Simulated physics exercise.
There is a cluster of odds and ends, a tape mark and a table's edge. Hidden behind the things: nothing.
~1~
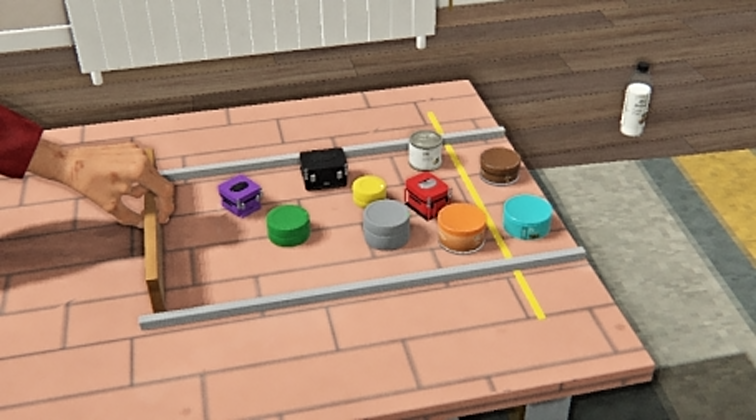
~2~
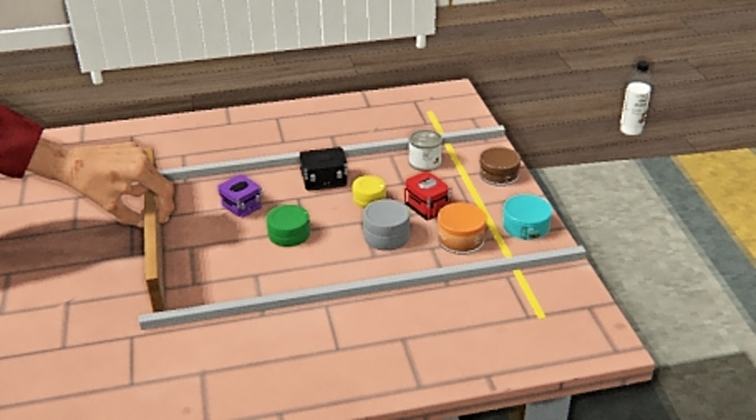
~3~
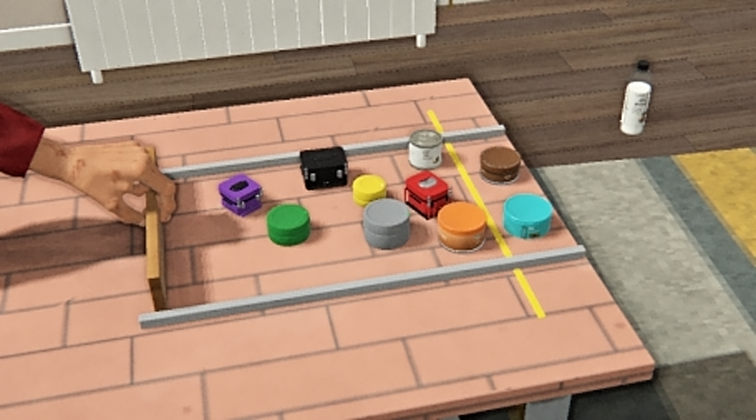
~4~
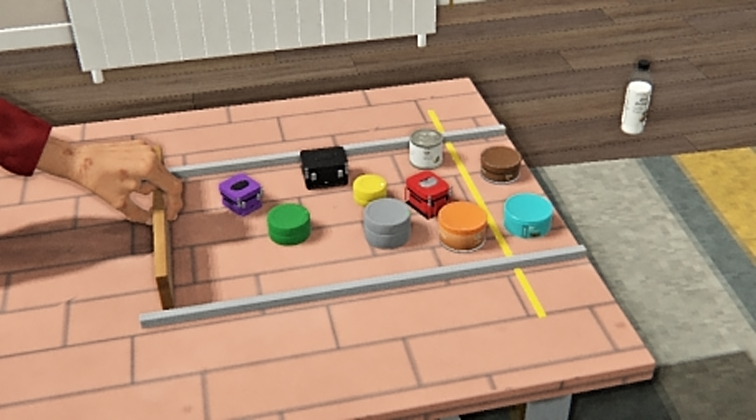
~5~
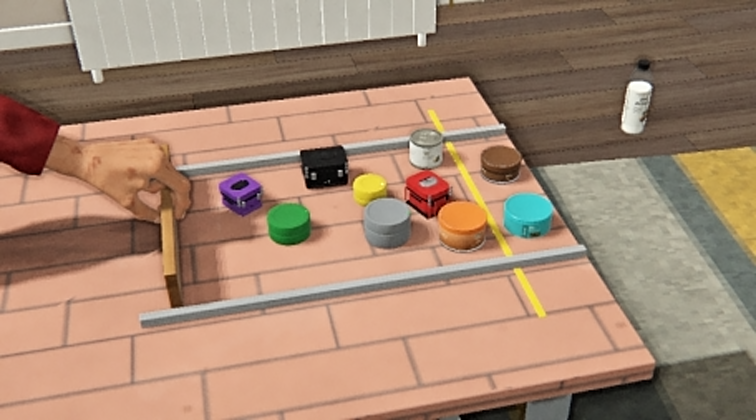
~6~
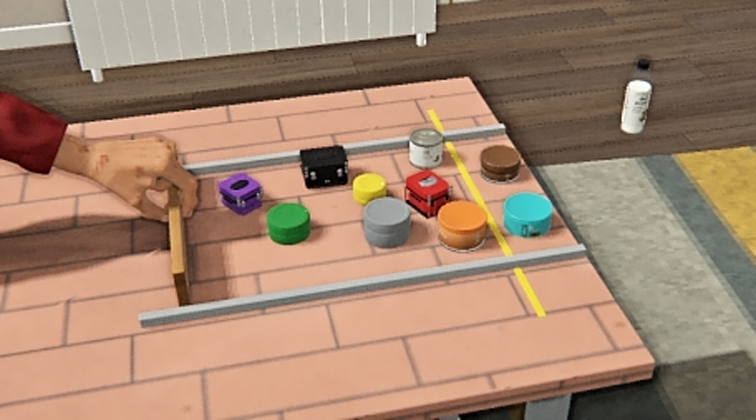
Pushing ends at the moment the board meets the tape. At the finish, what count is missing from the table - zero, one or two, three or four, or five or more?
Missing: One or two.
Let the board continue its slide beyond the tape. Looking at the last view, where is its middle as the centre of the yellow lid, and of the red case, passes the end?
First near (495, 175), second near (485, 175).
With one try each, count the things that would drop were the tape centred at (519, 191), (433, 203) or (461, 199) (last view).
Floor tally per try: 5 / 0 / 0.
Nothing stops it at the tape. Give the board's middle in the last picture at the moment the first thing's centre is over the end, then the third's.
At (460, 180) for the first, at (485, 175) for the third.
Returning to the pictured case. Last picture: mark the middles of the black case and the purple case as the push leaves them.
In order, first (469, 141), then (480, 165).
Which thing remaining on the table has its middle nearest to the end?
Nearest once everything settles: Turquoise tub.
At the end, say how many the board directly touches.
That comes to 4.
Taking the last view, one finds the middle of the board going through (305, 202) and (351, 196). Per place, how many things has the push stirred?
Tally at point one: 3; at point two: 5.
Soon after, none off yet; brown pot at rest near (500, 164); turquoise tub at rest near (528, 215); white tin at rest near (426, 148).
Then, none off yet; brown pot moving near (504, 164); turquoise tub moved a little near (551, 212); white tin moved about its own width near (464, 144).
At rest, the number that fall off is one or two; fallen, brown pot.
